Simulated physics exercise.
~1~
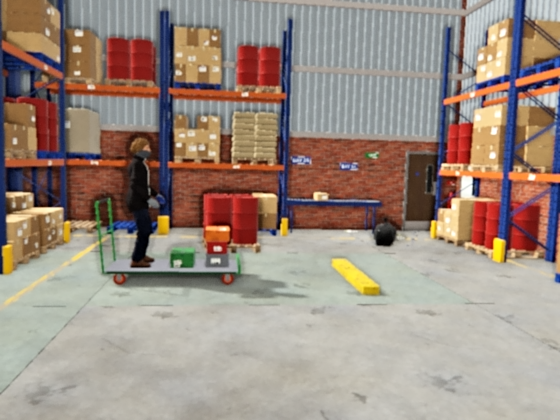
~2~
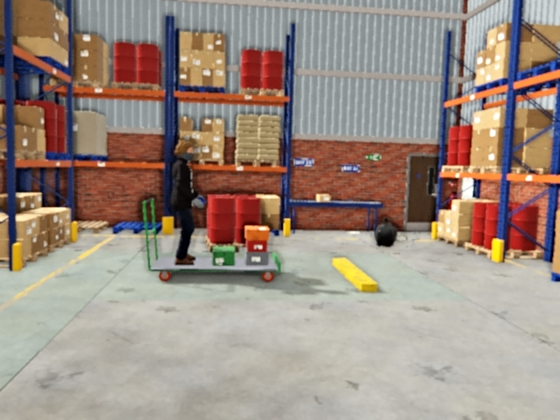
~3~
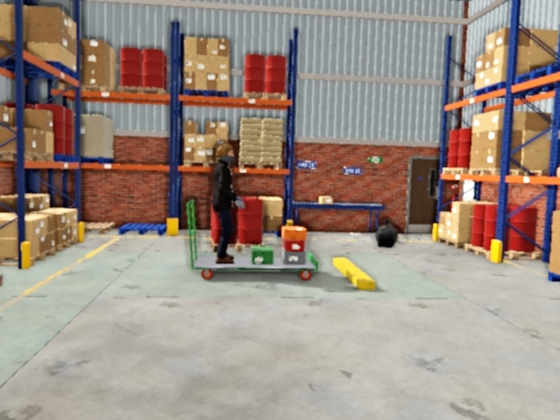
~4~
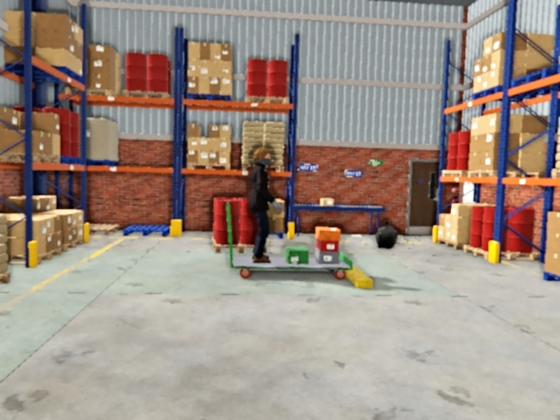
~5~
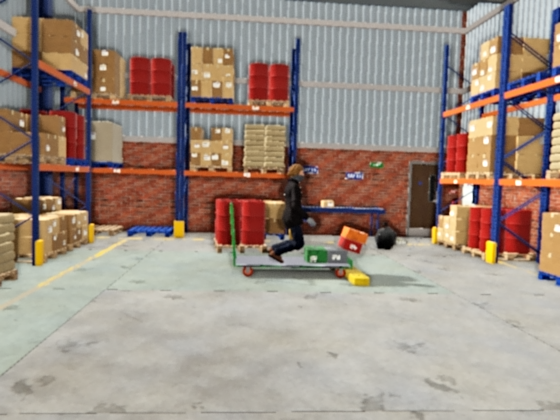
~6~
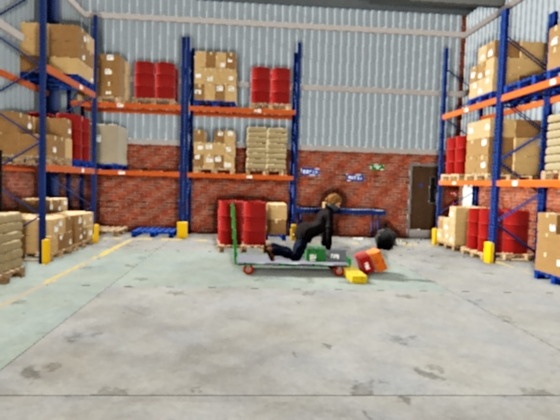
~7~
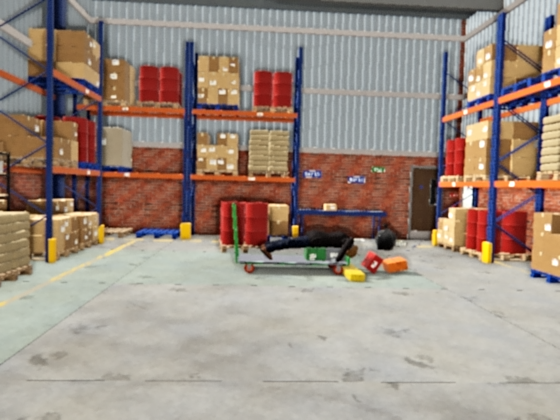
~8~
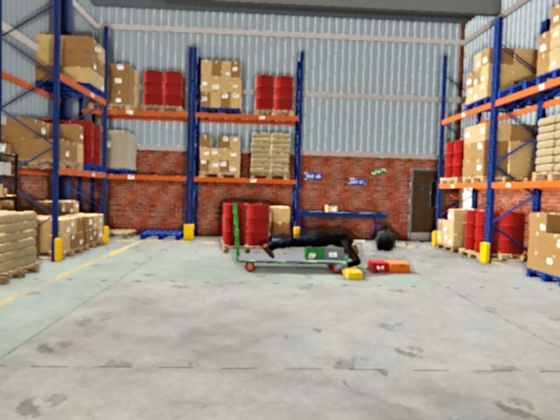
A worker rode a goods trolley rightward across a warehouse until it stopped at a yellow kerb, then pitched forward and ended lying face down along the deck, while an orange carton and a red tote tumbled off the front onto the floor.
